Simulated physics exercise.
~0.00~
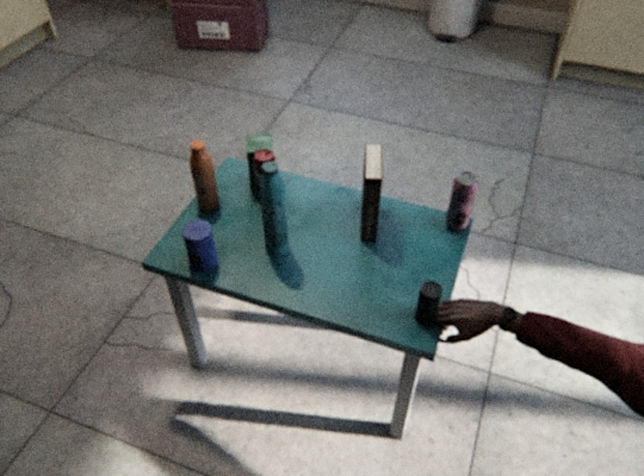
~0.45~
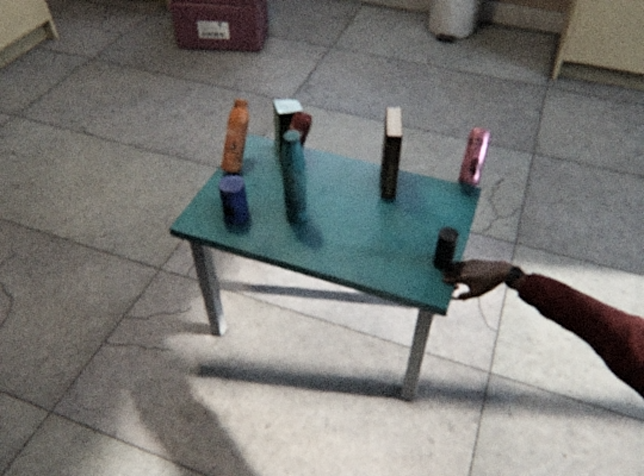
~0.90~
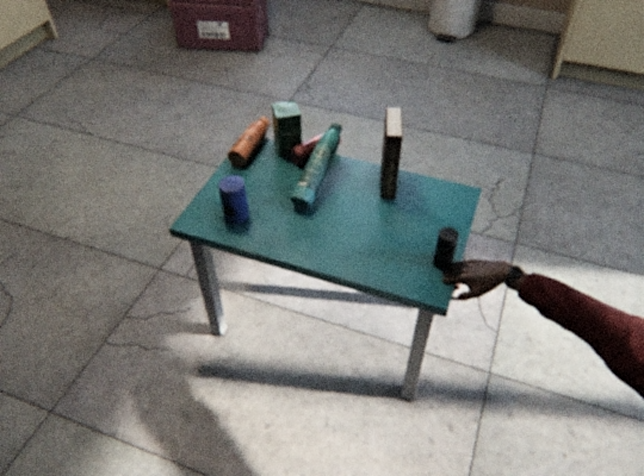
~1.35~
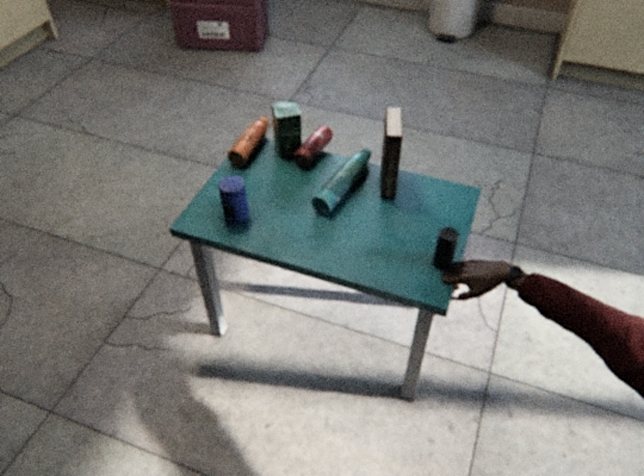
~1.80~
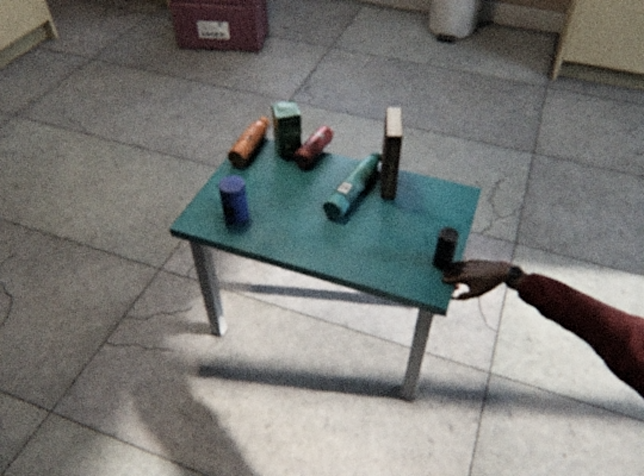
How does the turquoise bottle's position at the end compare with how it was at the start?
At the start the turquoise bottle stands upright on the table, and by the end it is lying on its side on the tabletop.
